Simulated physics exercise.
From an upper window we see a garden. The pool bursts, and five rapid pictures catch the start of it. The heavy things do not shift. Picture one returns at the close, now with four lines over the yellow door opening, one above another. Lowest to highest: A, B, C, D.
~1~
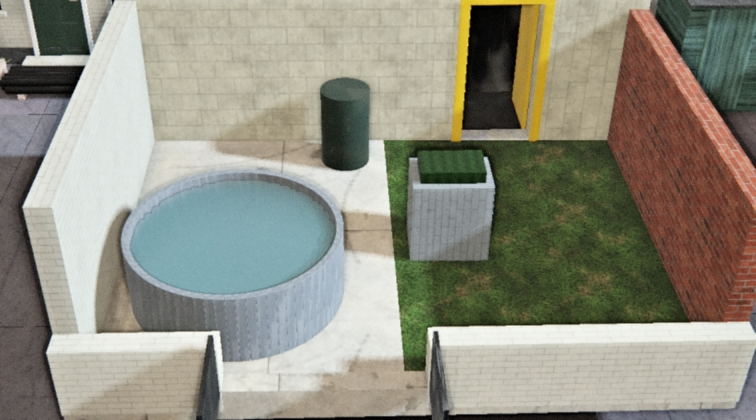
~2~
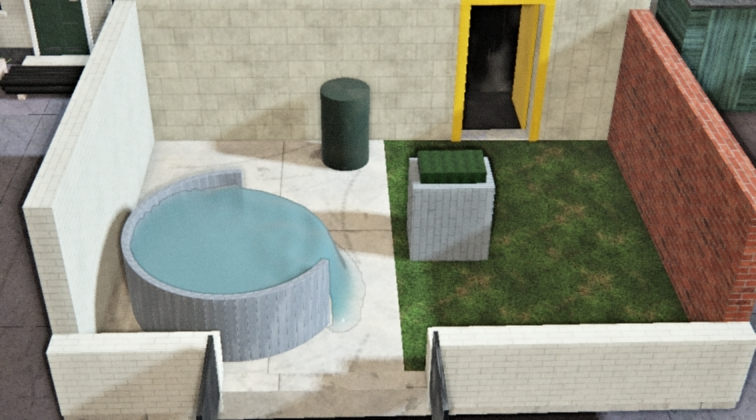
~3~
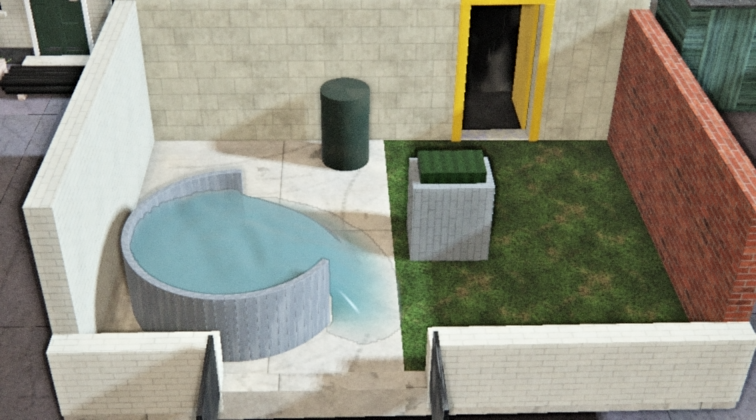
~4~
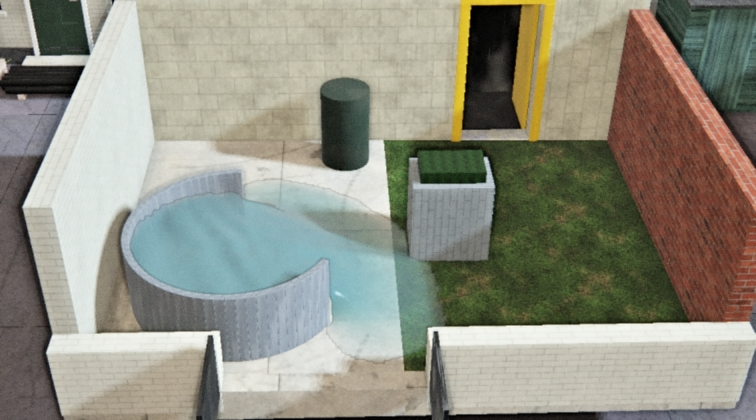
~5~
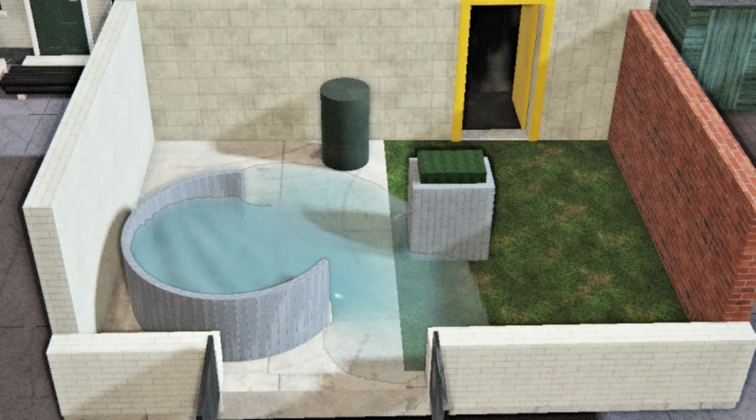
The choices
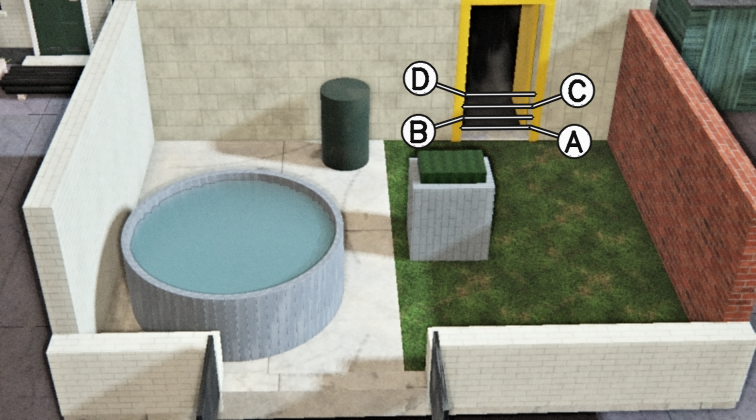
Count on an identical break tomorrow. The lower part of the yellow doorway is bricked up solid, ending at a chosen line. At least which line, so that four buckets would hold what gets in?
The limit is A.
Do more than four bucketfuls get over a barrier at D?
No, that is safe.
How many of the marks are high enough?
All of them.
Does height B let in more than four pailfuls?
No, not at all.
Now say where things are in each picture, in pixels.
In the first picture, water in the pool at rest, its middle at (234, 235); foot of the yellow doorway at (495, 140); open gate at (324, 325).
In the second picture, 3 % of the ground under water, visible out to (346, 301).
In the third picture, 8 % of the ground under water, visible out to (394, 311).
In the fourth picture, 16 % of the ground under water, visible out to (422, 300).
In the fifth picture, 26 % of the ground under water, visible out to (256, 168).
In white, A at (496, 127); B at (497, 117); C at (498, 106); D at (499, 94); from the bottom up A, B, C, D.
If A is chosen, a bucket or two gets in.
If B is chosen, nothing gets over.
If C is chosen, nothing gets over.
If D is chosen, nothing gets over.
